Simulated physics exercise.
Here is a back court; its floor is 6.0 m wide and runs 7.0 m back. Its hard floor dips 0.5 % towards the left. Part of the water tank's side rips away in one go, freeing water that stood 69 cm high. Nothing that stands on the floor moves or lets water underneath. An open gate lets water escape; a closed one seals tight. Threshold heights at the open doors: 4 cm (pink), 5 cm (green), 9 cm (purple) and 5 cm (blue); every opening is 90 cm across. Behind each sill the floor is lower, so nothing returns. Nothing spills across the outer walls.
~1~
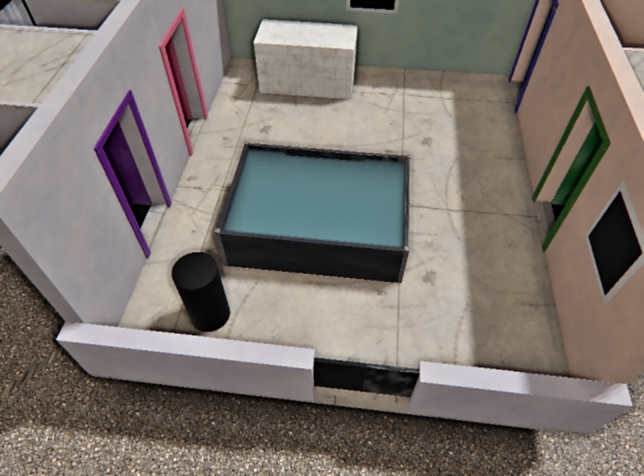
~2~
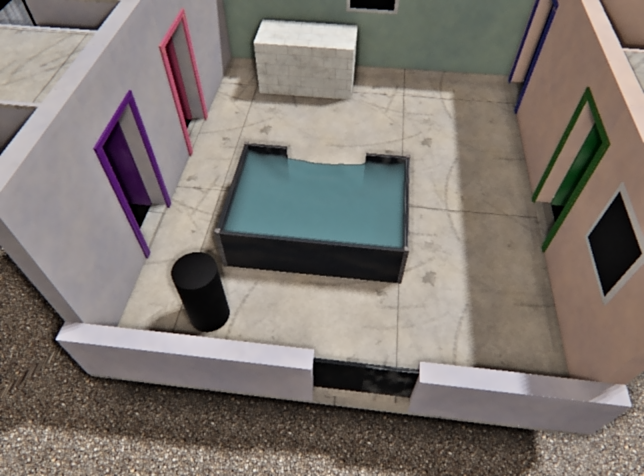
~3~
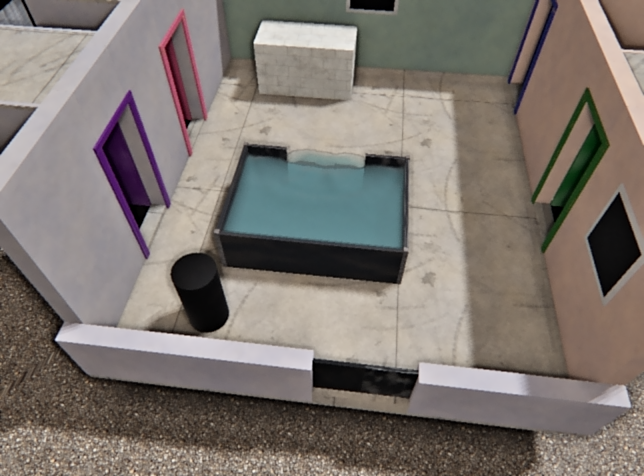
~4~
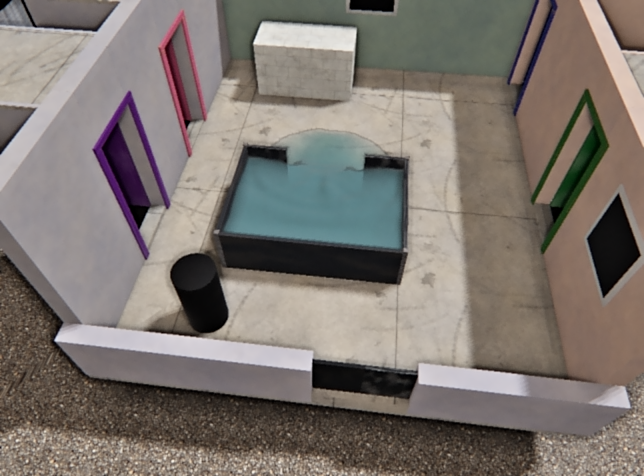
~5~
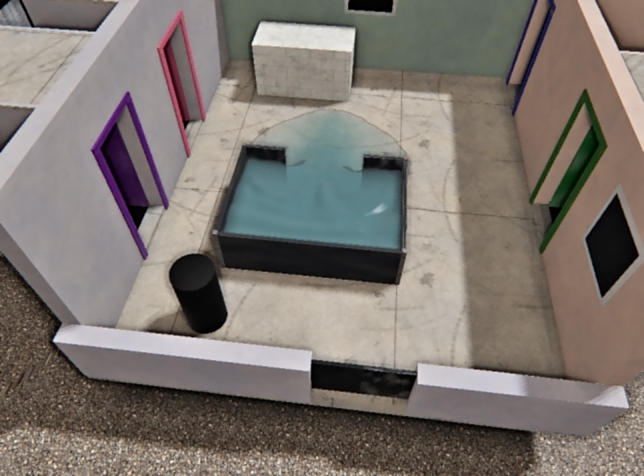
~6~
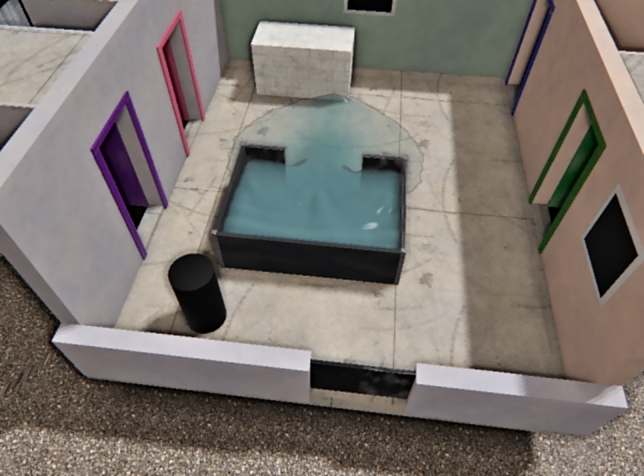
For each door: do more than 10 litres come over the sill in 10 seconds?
Door by door: At the pink door it exceeds the limit; at the green door it stays under the limit; at the purple door it keeps below the limit; at the blue door it exceeds the limit.
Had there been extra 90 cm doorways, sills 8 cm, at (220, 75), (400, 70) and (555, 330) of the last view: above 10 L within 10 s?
In that order: Above, past it, not over.
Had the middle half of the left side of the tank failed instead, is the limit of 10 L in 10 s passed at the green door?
Against that limit: Green below.
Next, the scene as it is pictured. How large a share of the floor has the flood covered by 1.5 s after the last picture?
Near 40 per cent is wet.
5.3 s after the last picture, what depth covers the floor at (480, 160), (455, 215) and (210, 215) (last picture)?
About 3, 2 and 4 cm.
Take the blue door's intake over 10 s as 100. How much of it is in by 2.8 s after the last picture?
About 25 per cent.
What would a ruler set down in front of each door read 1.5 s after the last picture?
In cm: Pink 8, green 0, purple 0, blue 3.
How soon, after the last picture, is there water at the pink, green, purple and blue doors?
Arrival: Pink 0.7 s, green 3.8 s, purple 2.6 s, blue 1.6 s.
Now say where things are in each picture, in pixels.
In the first picture, the water tank at (319, 196) is whole and still, 69 cm deep.
In the second picture, water pours out on the water tank's far side and has run 0.7 m, to a hidden place; typically 10 cm deep outside, 69 cm at the water tank's back.
In the third picture, water pours out on the water tank's far side and has run 1.0 m, to a hidden place; typically 12 cm deep outside, 69 cm at the water tank's back.
In the fourth picture, the front is at (316, 132), 1.5 m from the gap on the water tank's far side; 2.5 m2 of floor is under water; 67 cm left at the back of the water tank.
In the fifth picture, the front is at (322, 113), 2.0 m from the gap on the water tank's far side; 4.2 m2 of floor is under water; 60 cm left at the back of the water tank.
In the sixth picture, water pours out on the water tank's far side and has run 2.5 m, to (354, 100); typically 5 cm deep outside, 59 cm at the water tank's back.
Then, 0.7 s after the last picture water covers 30 % of the floor and is deepest (40 cm) near (329, 105); pink door not reached, green door not reached, purple door not reached, blue door not reached.
Then, 1.5 s after the last picture water covers 40 % of the floor and is deepest (34 cm) near (211, 102); pink door 8 cm at the sill, 0 L in, green door not reached, purple door not reached, blue door not reached.
Then, 2.8 s after the last picture water covers 50 % of the floor and is deepest (27 cm) near (285, 66); pink door 10 cm at the sill, 19 L in, green door not reached, purple door 2 cm at the sill, 0 L in, blue door 20 cm at the sill, 92 L in.
Then, 5.3 s after the last picture water covers 80 % of the floor and is deepest (19 cm) near (504, 113); pink door 9 cm at the sill, 66 L in, green door 2 cm at the sill, 0 L in, purple door 3 cm at the sill, 0 L in, blue door 17 cm at the sill, 288 L in.
Then, 9.3 s after the last picture water covers 100 % of the floor and is deepest (13 cm) near (105, 352); pink door 8 cm at the sill, 123 L in, green door 5 cm at the sill, 0 L in, purple door 5 cm at the sill, 0 L in, blue door 9 cm at the sill, 386 L in.
